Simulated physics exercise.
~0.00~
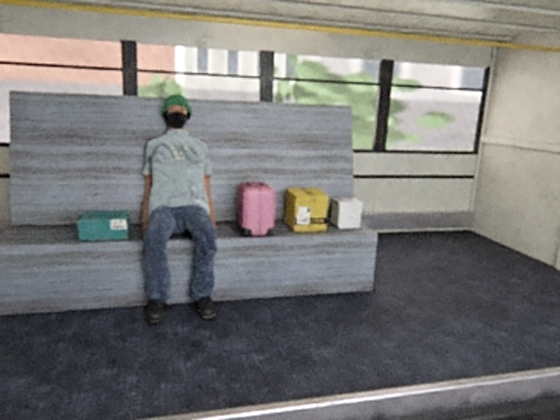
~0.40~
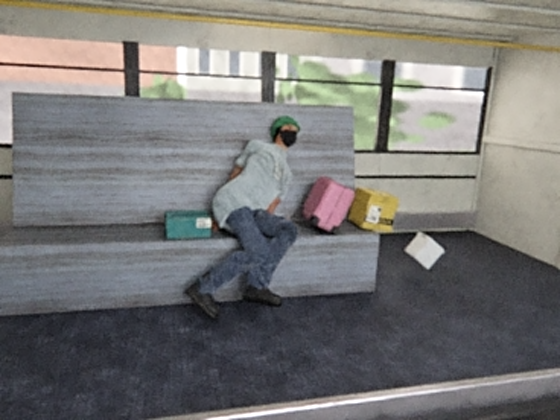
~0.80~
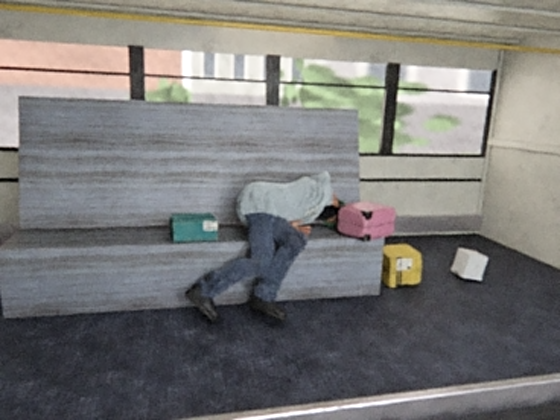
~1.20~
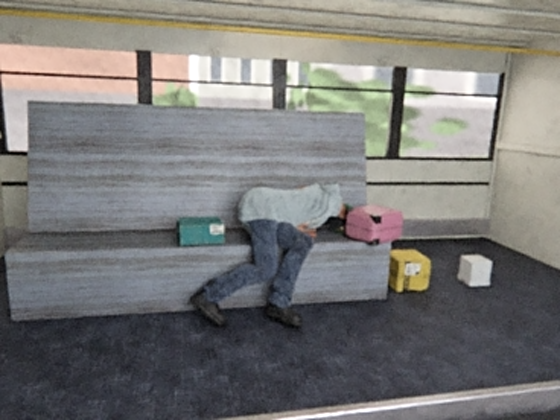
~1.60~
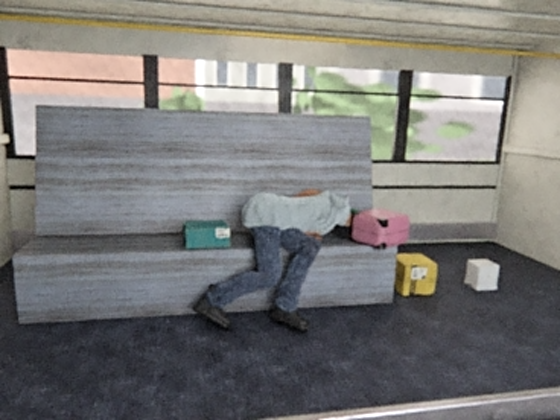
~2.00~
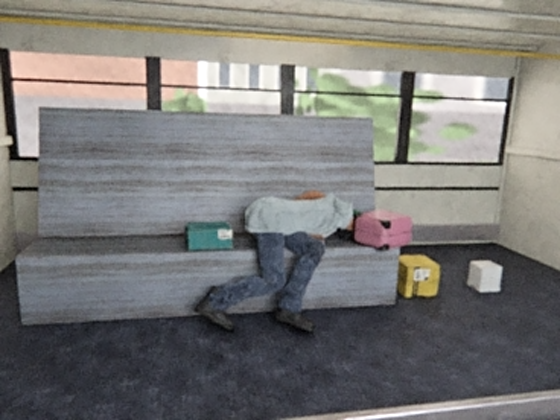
Inside a tram or bus, seen from across the aisle, a long grey bench stands beneath a row of windows. A passenger in a green cap, dark face mask, pale shirt and jeans sits upright, with a teal carton at left and a pink case, yellow holdall and white tub at right. The passenger slumps rightward as the bags slide and tip and the white tub drops off the bench end. The pink case falls onto its side, and the yellow holdall tumbles to the floor. The view drifts slightly left, ending with the passenger folded sideways against the pink case, hips still on the seat, the teal carton upright, and the holdall and tub lying on the floor.
